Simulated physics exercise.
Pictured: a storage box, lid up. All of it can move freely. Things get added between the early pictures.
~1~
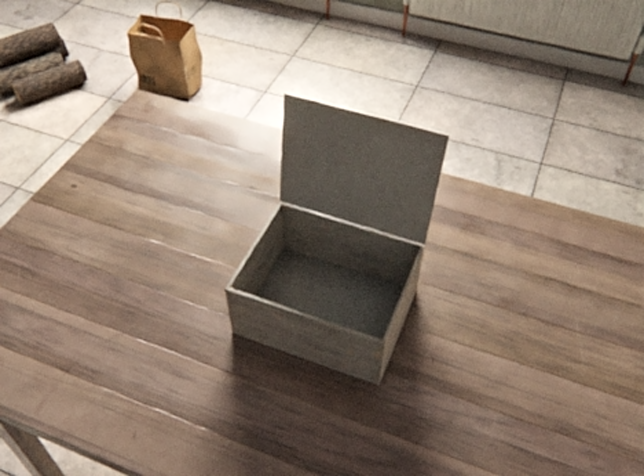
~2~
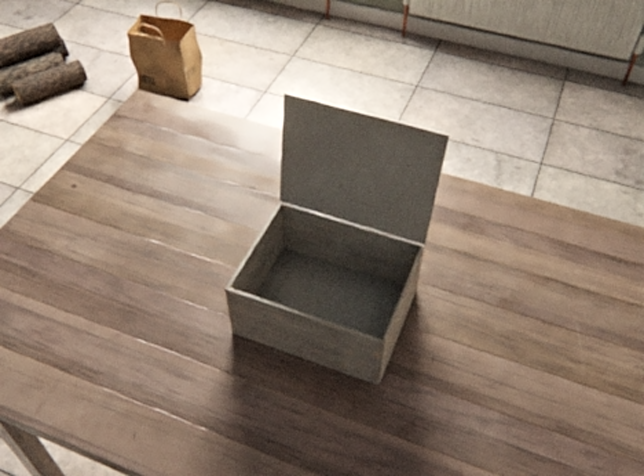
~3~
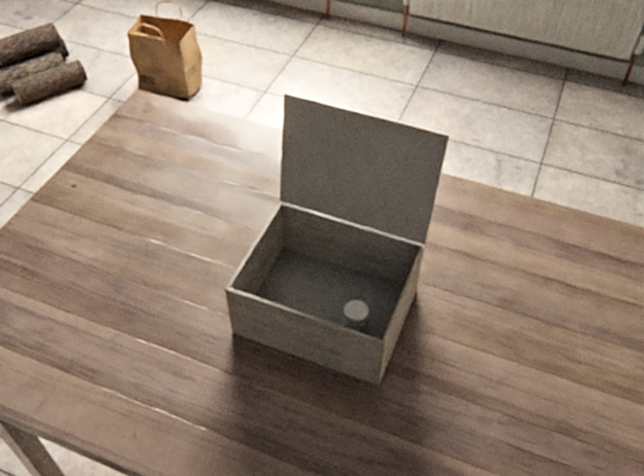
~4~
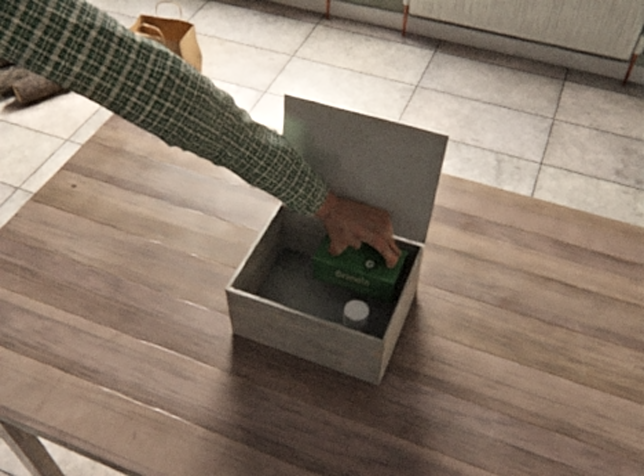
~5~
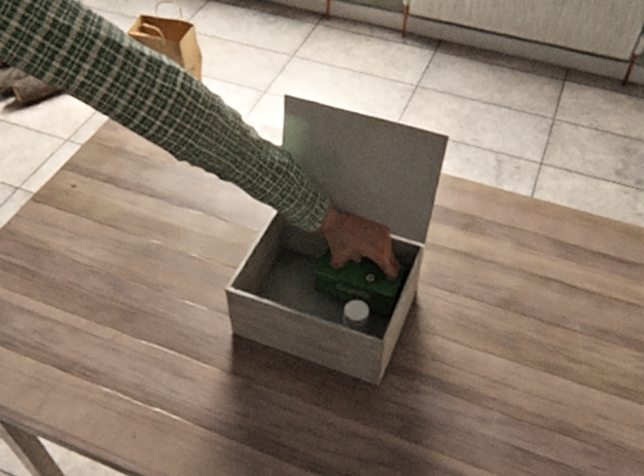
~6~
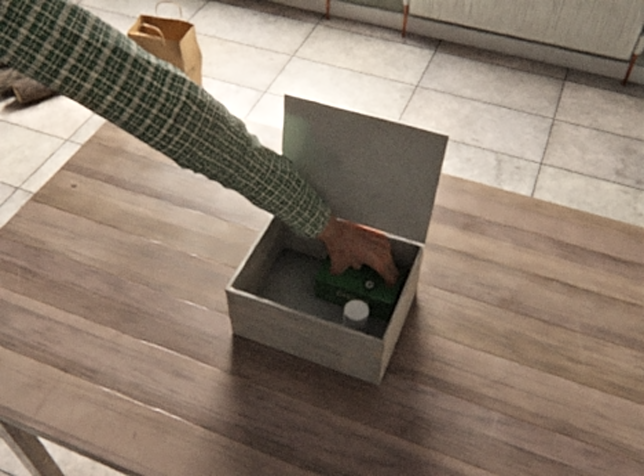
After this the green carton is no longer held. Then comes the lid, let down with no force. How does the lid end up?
The lid ends up closed flat.
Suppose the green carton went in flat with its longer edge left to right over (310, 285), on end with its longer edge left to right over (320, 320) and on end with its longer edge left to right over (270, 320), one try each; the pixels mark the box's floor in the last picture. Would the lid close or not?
Lid: First closed, second open, third open.
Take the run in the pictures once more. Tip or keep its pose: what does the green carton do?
Looking at the last picture, it is left as set.
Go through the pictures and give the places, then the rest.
The last thing is not in view yet, in the first picture.
The last thing is not in view yet, in the second picture.
The last thing is not in view yet; white shaker (355, 325), in the third picture.
Coming down; green carton (360, 265); white shaker (355, 325), in the fourth picture.
Coming down; green carton (361, 278); white shaker (355, 325), in the fifth picture.
Put in, still held; green carton (360, 285); white shaker (355, 325), in the sixth picture.
Then, 1.30 s later than the last frame, lid 80° above the rim.
Then, 1.70 s later than the last frame, lid 47° above the rim.
Then, 2.00 s later than the last frame, lid 8° above the rim.
When it is over, lid shut; both as before. End places, in pixels of the last picture, green carton near (360, 285).
